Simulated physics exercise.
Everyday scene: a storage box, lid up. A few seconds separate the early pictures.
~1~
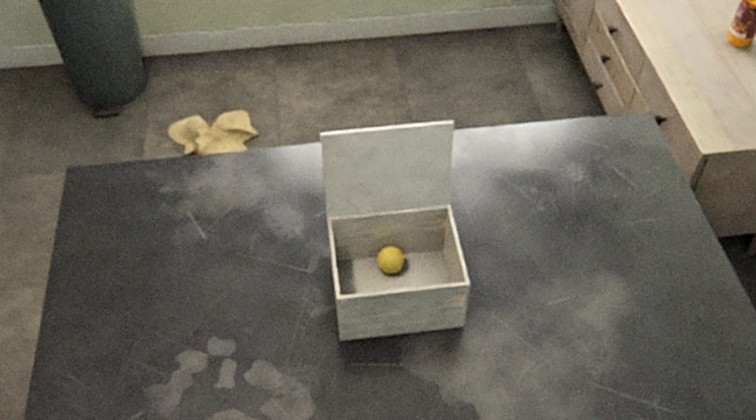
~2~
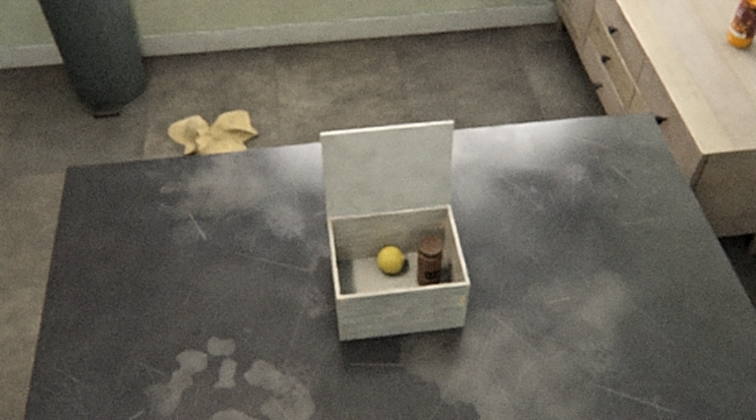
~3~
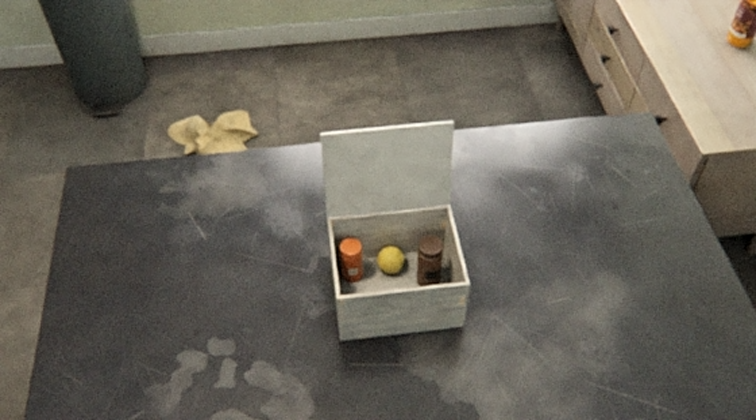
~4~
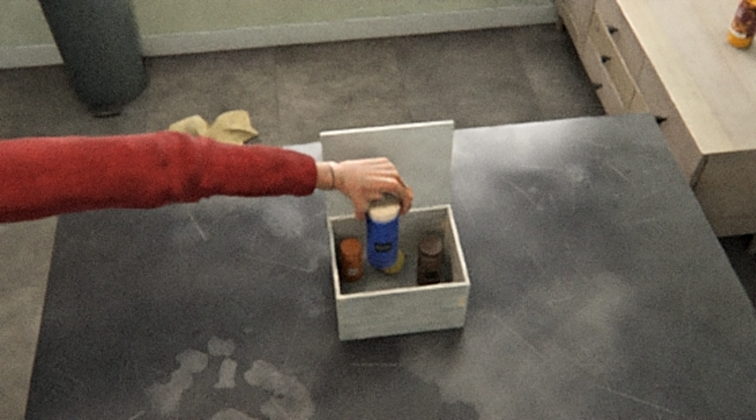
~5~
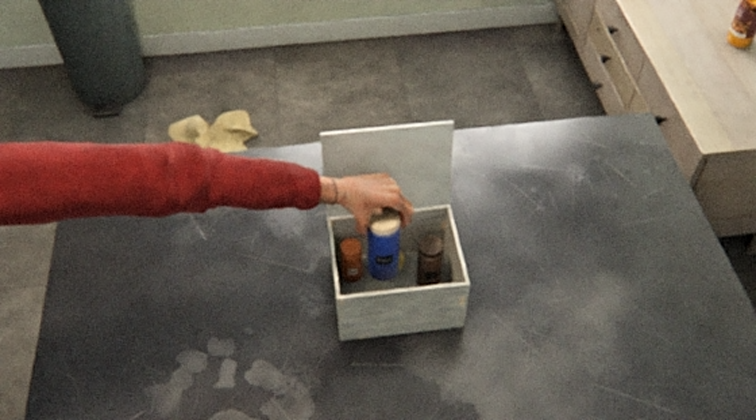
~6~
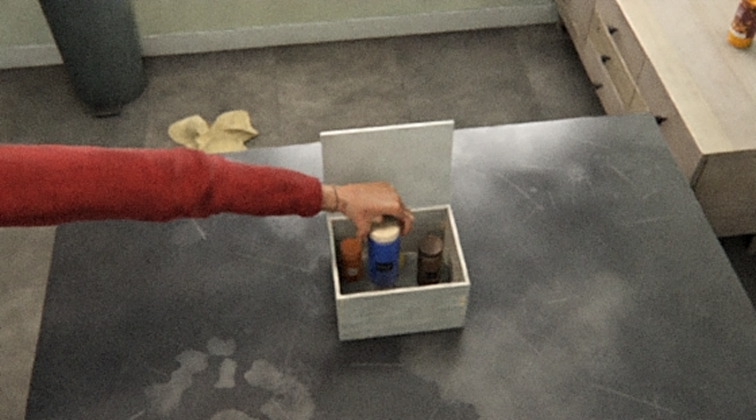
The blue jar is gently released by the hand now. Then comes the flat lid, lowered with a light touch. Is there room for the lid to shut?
Stays open.
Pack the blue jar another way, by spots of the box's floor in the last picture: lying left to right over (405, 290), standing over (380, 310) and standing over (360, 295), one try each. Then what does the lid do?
First try: It is held up; second try: It is held up; third try: It is held up.
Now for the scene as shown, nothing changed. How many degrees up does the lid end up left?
Lid angle from rim - close to 16°.
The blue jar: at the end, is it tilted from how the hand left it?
After all that, it keeps its set angle.
Then, 1.00 s past the last view, lid starting down; blue jar displaced about its own width near (383, 269).
Then, 1.50 s past the last view, lid 65° above the rim; blue jar displaced about its own width near (383, 269).
Then, 1.90 s past the last view, lid 26° above the rim; blue jar displaced about its own width near (383, 269).
Finally, lid 16° above the rim; moved from the start, blue jar; the other 3 still in place. Final places as the last picture's camera would see them, blue jar near (383, 269).
